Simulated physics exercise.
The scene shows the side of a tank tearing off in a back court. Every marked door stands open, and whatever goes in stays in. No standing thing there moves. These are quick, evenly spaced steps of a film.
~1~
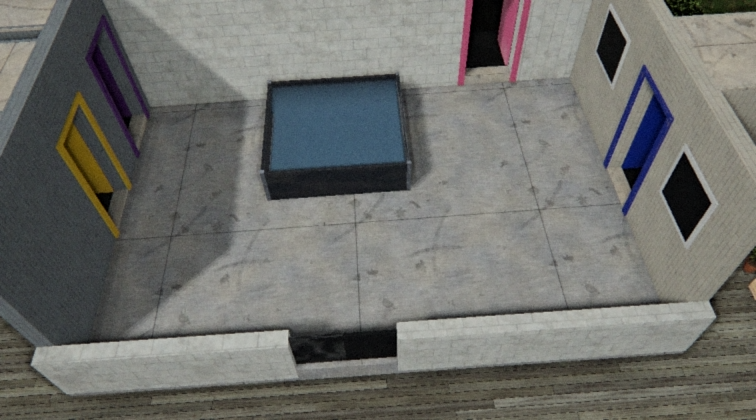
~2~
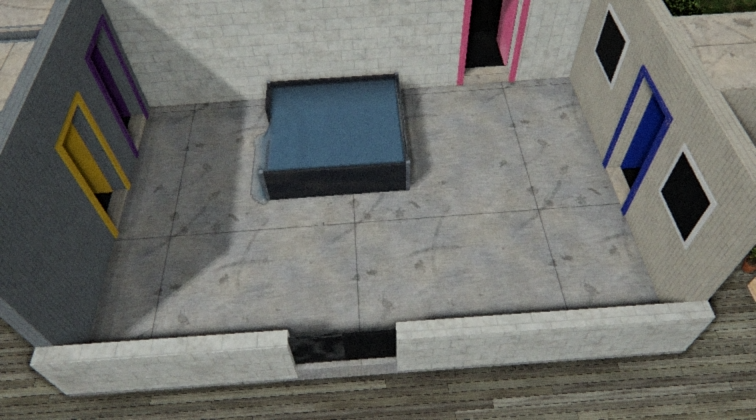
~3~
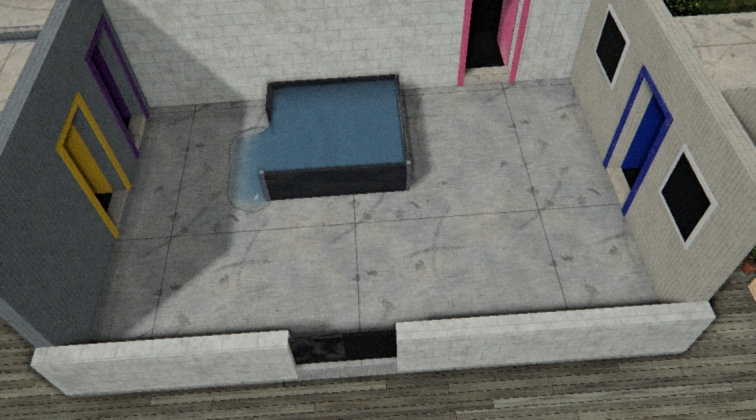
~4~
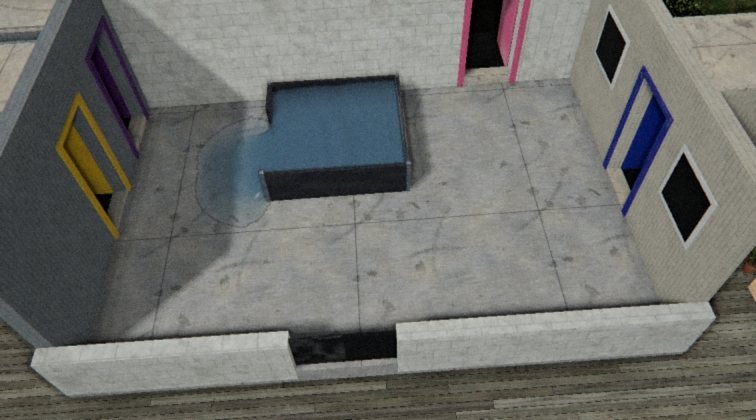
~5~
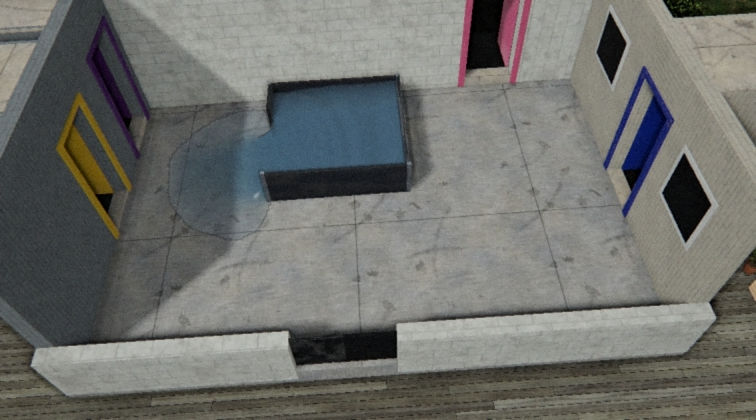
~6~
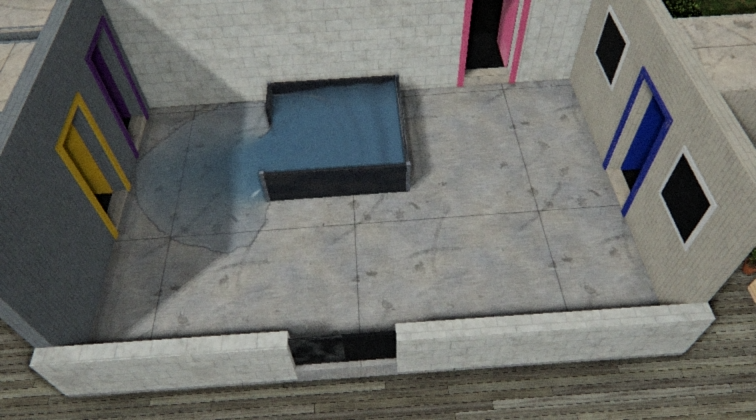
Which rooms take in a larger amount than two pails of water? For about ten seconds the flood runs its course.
In the end, the purple door takes in more; the blue door takes in no more; the yellow door takes in more; the pink door takes in no more.
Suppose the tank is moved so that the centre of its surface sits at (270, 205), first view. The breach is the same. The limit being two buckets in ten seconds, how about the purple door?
Briefly, purple remains below.
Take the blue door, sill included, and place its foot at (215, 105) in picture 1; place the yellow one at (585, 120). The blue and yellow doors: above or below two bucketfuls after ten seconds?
Looking at it, blue tops the limit, and yellow fails to reach the limit.
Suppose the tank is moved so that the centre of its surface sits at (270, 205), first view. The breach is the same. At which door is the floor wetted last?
Final one: The pink door.
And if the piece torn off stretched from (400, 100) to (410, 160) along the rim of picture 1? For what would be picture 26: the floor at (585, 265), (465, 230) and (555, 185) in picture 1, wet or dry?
One by one: Waterlogged; waterlogged; waterlogged.
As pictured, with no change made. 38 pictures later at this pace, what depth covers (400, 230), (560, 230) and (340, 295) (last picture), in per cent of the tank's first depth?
The depth comes out near 4, 0 and 6 per cent.
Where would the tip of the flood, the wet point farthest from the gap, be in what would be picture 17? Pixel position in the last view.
Estimated pixel: (82, 370).
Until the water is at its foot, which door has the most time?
The blue-painted one.
A moment on, water covers 20 % of the floor; the purple door under two buckets in, the blue door not reached, the yellow door over two buckets in, the pink door not reached.
Next, water covers 25 % of the floor; the purple door over two buckets in, the blue door not reached, the yellow door far over two buckets in, the pink door not reached.
Then, water covers 30 % of the floor; the purple door far over two buckets in, the blue door not reached, the yellow door far over two buckets in, the pink door not reached.
Later, water covers 65 % of the floor; the purple door far over two buckets in, the blue door not reached, the yellow door far over two buckets in, the pink door wet at the sill, nothing in.
In the end, water covers 90 % of the floor; the purple door far over two buckets in, the blue door wet at the sill, nothing in, the yellow door far over two buckets in, the pink door wet at the sill, nothing in.
